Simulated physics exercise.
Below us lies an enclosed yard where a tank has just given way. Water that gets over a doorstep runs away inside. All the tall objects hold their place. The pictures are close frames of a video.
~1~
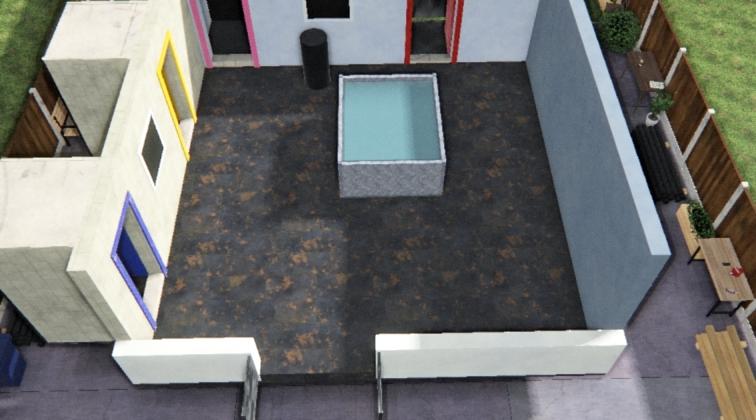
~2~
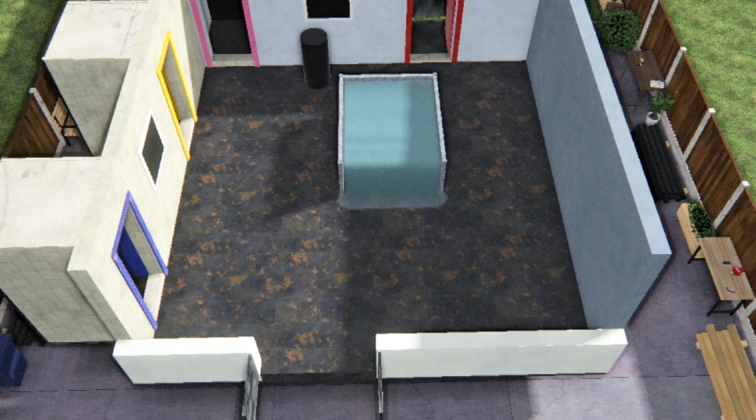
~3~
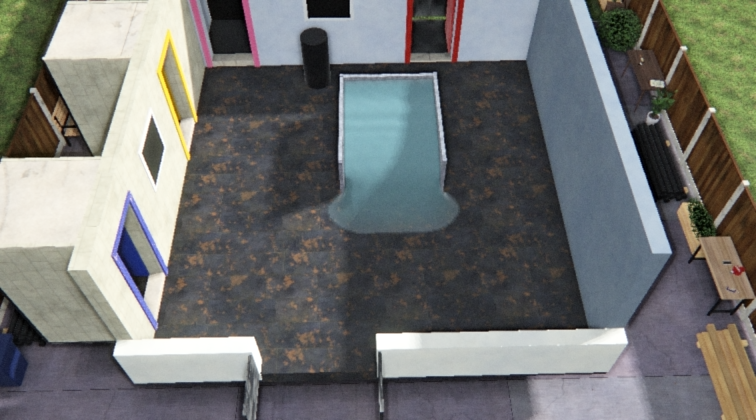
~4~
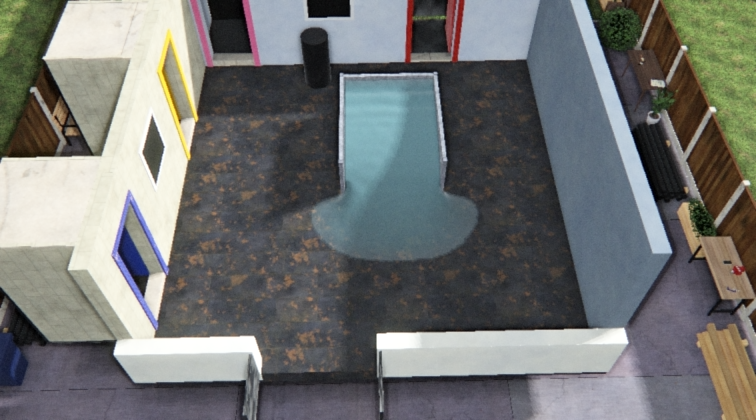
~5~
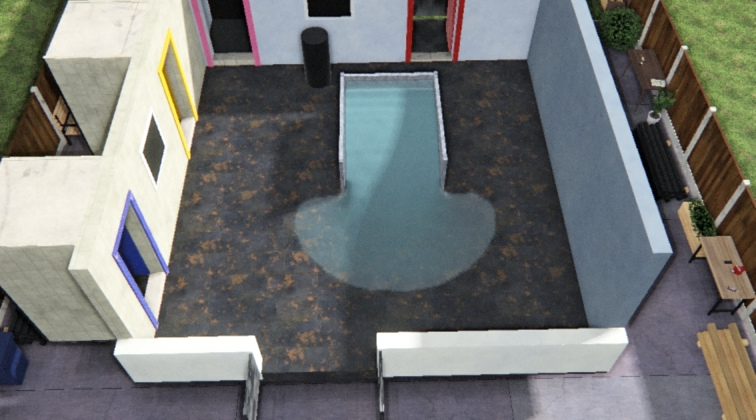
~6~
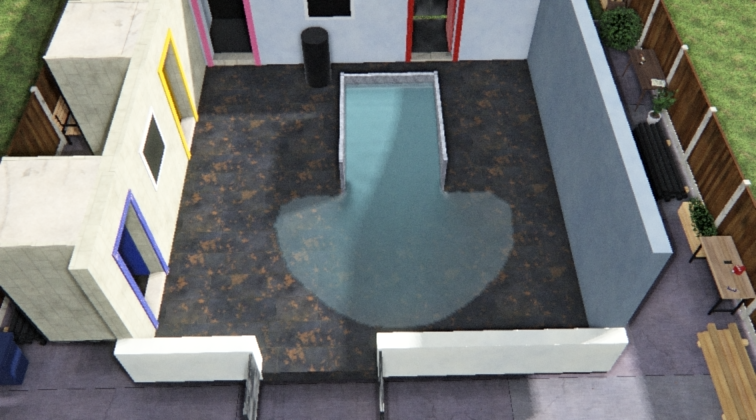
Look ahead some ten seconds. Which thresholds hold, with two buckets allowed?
The yellow door holds within the limit; the pink door holds within the limit; the blue door holds within the limit; the red door floods.
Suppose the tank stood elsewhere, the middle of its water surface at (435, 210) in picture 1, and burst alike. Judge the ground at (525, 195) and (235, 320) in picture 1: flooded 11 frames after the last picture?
In turn: Under water, flooded.
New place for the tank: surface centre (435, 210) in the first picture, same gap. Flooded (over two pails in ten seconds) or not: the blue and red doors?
Blue door goes over, red door takes more.
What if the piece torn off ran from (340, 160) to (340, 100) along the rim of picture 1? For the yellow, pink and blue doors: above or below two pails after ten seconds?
Then: The yellow one is over; the pink one takes more; the blue one goes over.
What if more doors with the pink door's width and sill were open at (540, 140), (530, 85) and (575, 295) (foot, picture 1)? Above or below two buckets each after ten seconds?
As listed: Stays under, is under, lets more in.
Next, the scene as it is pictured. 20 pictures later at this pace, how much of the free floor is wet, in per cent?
Some 45 per cent.
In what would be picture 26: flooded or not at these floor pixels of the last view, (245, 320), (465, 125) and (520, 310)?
One after the other: Awash, clear, flooded.
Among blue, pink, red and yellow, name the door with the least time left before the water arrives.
The blue-painted one.
A moment on, water covers 35 % of the floor; the yellow door not reached, the pink door not reached, the blue door not reached, the red door not reached.
Next, water covers 40 % of the floor; the yellow door not reached, the pink door not reached, the blue door not reached, the red door not reached.
Then, water covers 45 % of the floor; the yellow door not reached, the pink door not reached, the blue door wet at the sill, nothing in, the red door not reached.
Later, water covers 80 % of the floor; the yellow door wet at the sill, nothing in, the pink door not reached, the blue door under two buckets in, the red door under two buckets in.
In the end, water covers 95 % of the floor; the yellow door wet at the sill, nothing in, the pink door wet at the sill, nothing in, the blue door under two buckets in, the red door over two buckets in.
